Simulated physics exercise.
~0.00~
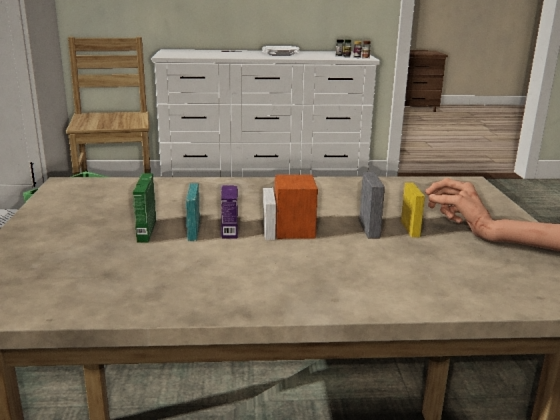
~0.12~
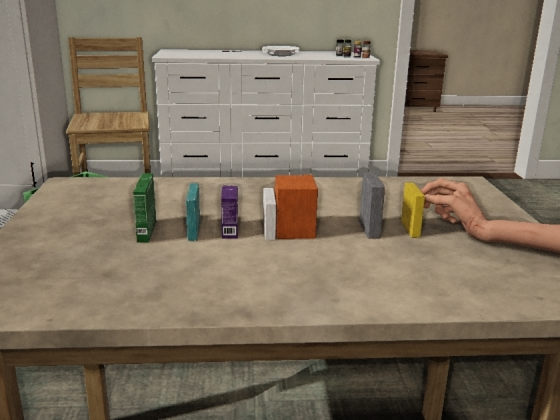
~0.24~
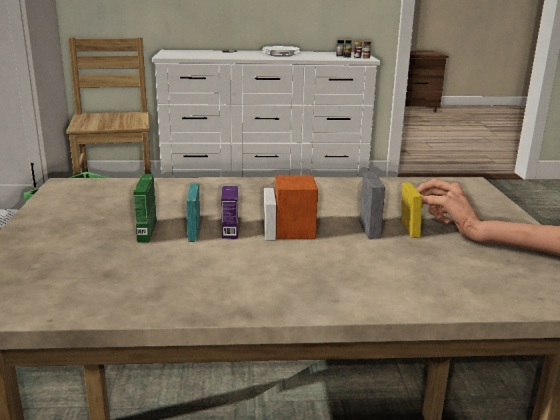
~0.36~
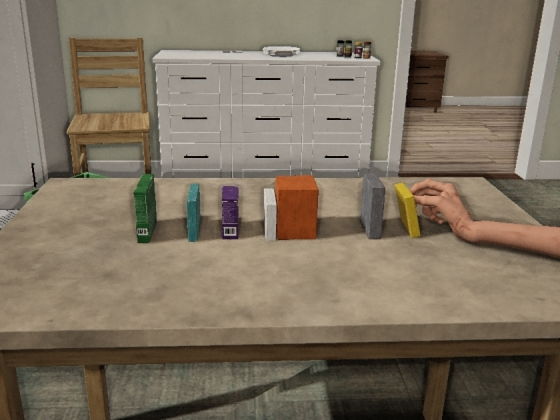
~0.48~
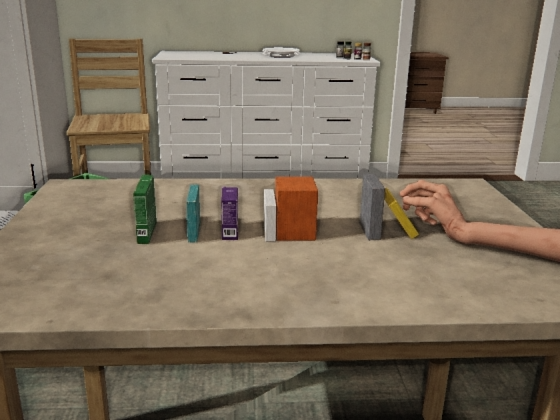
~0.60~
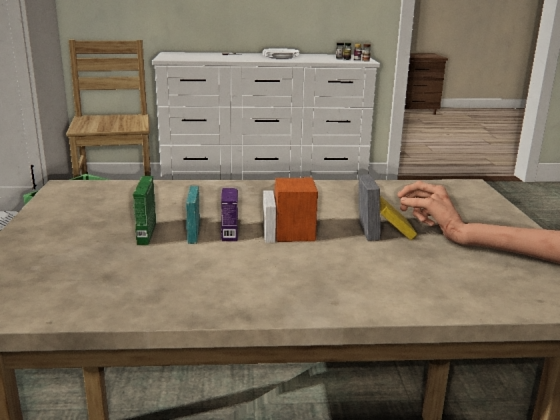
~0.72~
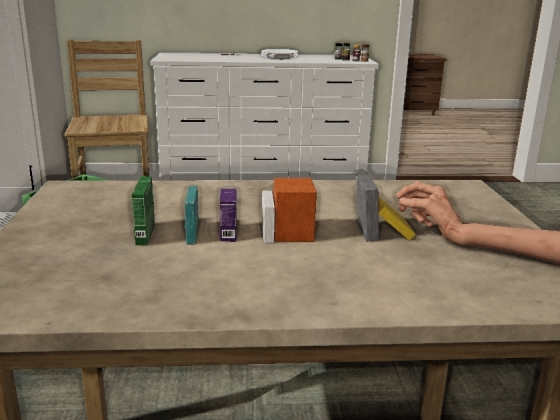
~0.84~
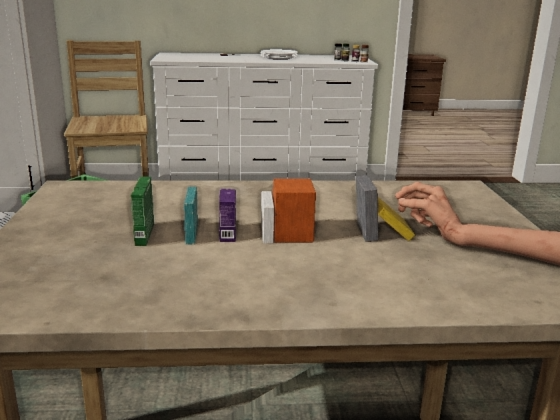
A hand reaches in from the right over a stone-topped table, seen from the front in a gently swaying view, with a white chest of drawers and a wooden chair behind. A row of upright things crosses the table, with a green packet at the left, then a turquoise board, a purple packet, a white board, an orange block, a grey block and a yellow board. The fingers tip the yellow board leftward until it leans against the grey block, which tilts slightly. The hand then stays still, and the yellow board rests slanted while the others remain standing.
